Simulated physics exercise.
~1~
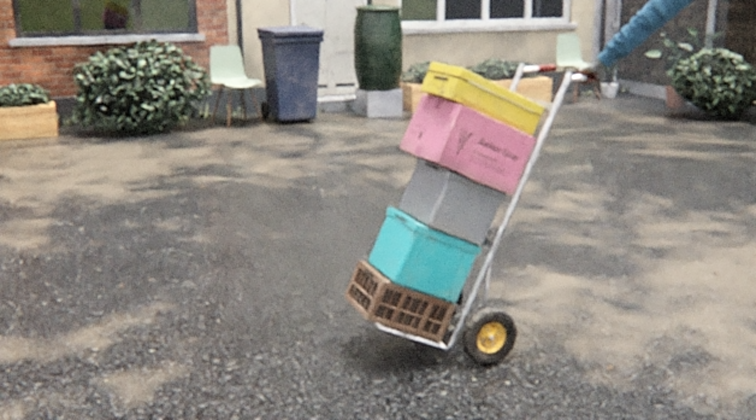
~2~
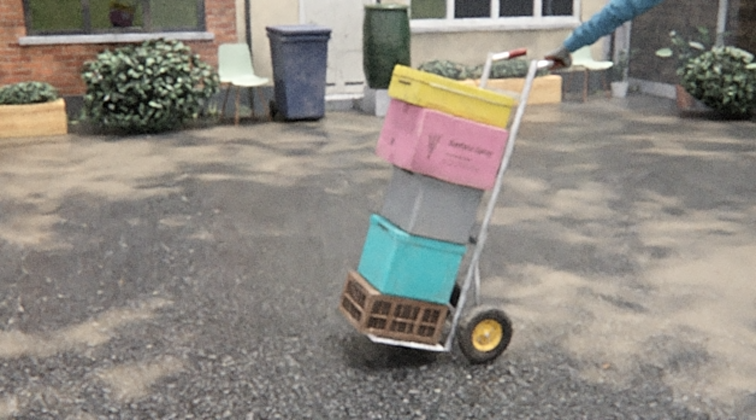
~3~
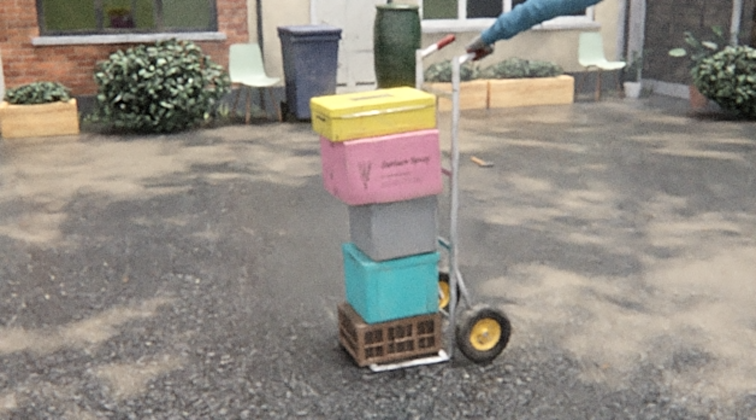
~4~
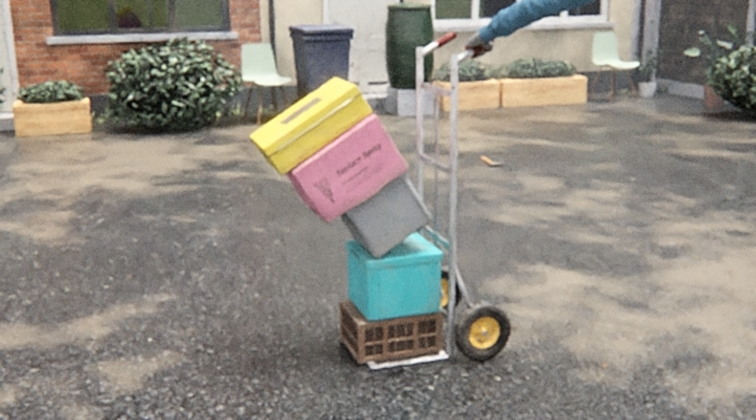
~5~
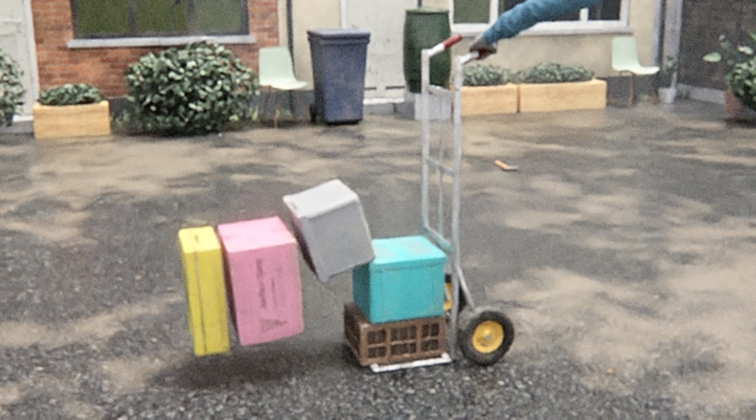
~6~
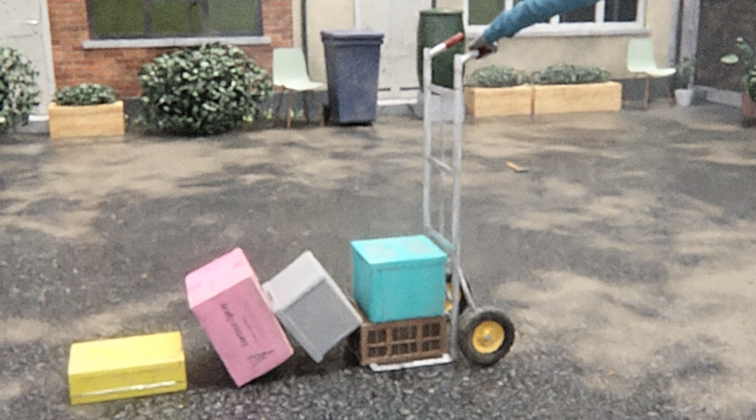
Stacked sack truck swinging upright in a yard, its top three boxes toppling left to the ground, turquoise tote and crate staying.
